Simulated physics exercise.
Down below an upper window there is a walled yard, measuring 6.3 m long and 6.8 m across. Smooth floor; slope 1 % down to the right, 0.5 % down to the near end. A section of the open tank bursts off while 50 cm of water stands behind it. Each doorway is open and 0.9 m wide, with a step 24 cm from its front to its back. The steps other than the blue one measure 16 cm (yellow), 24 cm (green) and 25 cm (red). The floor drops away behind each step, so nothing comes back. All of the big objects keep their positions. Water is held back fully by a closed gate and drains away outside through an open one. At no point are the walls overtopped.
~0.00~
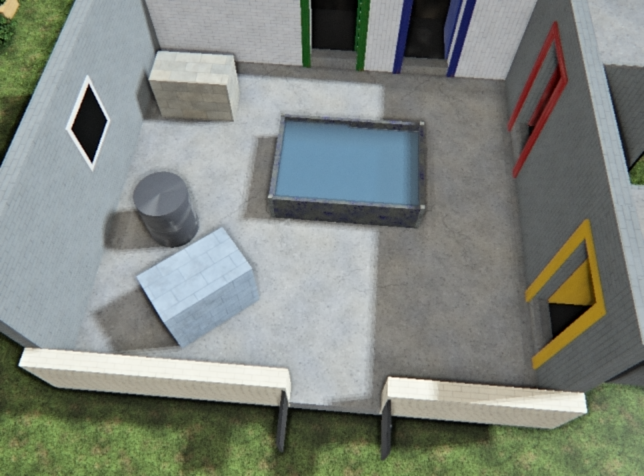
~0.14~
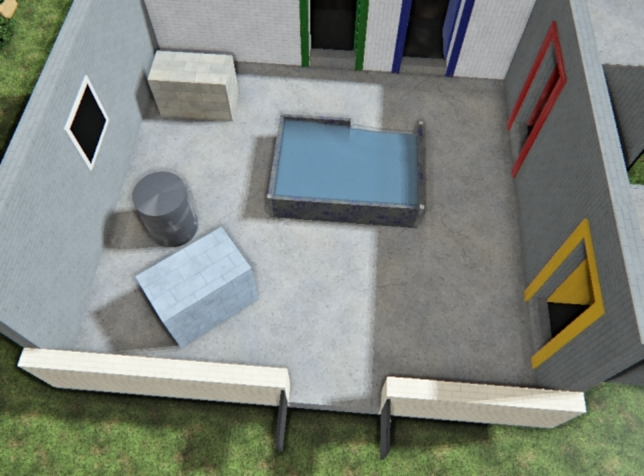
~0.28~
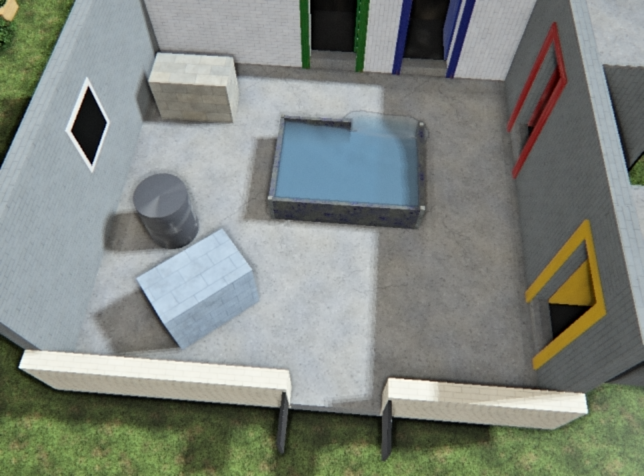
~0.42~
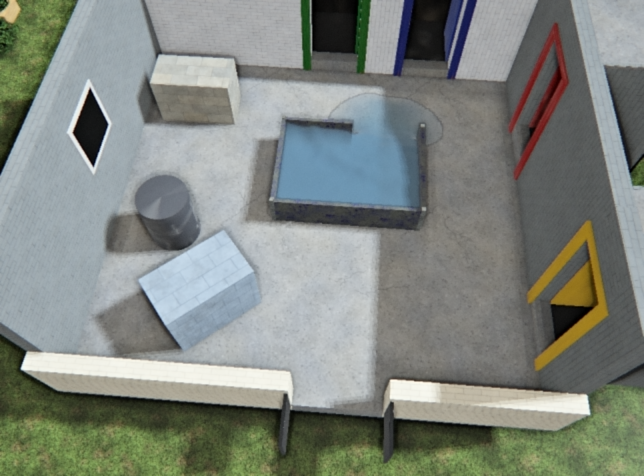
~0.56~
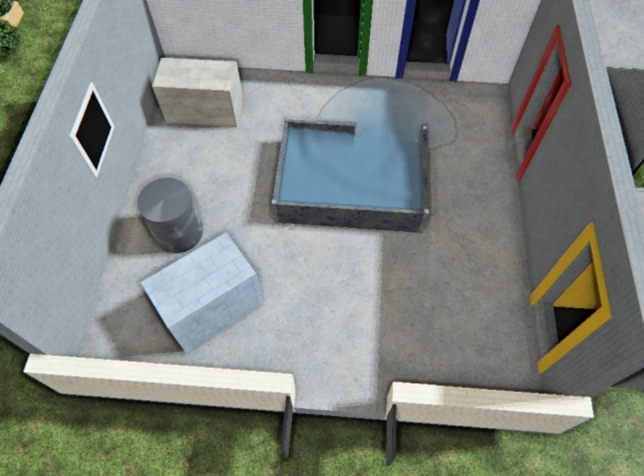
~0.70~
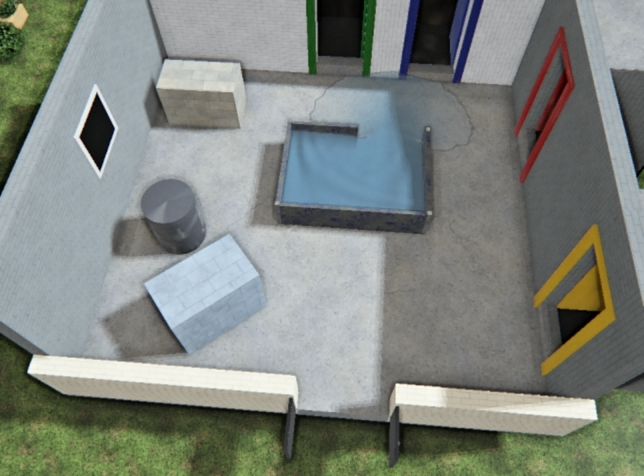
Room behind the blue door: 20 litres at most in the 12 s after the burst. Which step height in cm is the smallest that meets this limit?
A height of roughly 24 cm.
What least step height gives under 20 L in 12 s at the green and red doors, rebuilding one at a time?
About 13.5 cm at green and about 8.0 cm at red.
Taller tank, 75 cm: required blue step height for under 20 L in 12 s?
Then a height close to 38 cm.
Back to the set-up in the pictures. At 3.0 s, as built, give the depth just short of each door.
In cm - yellow: 0, blue: 22, green: 15, red: 9.
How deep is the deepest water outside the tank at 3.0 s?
About 30 cm at most.
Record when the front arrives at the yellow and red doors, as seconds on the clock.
Yellow 3.6 s, red 2.2 s.
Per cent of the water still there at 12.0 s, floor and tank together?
Close to 94 in a hundred.
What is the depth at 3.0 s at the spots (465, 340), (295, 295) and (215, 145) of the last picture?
The depths come to about 0, 0 and 0 cm.
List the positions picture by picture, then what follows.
In the first frame, the open tank at (349, 162) is whole and still, 50 cm deep; the blue door at (432, 33) is dry.
In the second frame, water pours out on the far side and has run 0.3 m, to a hidden place; about 8 cm deep outside, 50 cm at the back.
In the third frame, the gap is on the far side, the front 0.7 m out at (359, 114); the back of the open tank holds 50 cm.
In the fourth frame, the gap is on the far side, the front 1.2 m out at (364, 97); the back of the open tank holds 50 cm.
In the fifth frame, the front is at (373, 81), 1.7 m from the gap on the far side; 2.8 m2 of floor is wet, 49 cm left at the back.
In the sixth frame, water pours out on the far side and has run 1.8 m, to (432, 82); about 5 cm deep outside, 44 cm at the back; water is at the blue door at (438, 39).
After 1.4 s water covers 15 % of the floor, deepest (32 cm) near (395, 84); 29 cm at the blue door, 7 litres in over its 19 cm step.
After 3.0 s water covers 30 % of the floor, deepest (30 cm) near (506, 91); 22 cm at the blue door, 52 litres in over its 19 cm step.
After 12.0 s water covers 95 % of the floor, deepest (10 cm) near (249, 387); 6 cm at the blue door, 56 litres in over its 19 cm step.
At the blue door as built, the water arrived by 0.7 s and peaked near 30 cm at 1.8 s.
Run again over the same 12 s with other heights there, 42 litres in over 20.5 cm, 6 litres over 27.5 cm. The limit of 20 litres is kept from about 24 cm up.
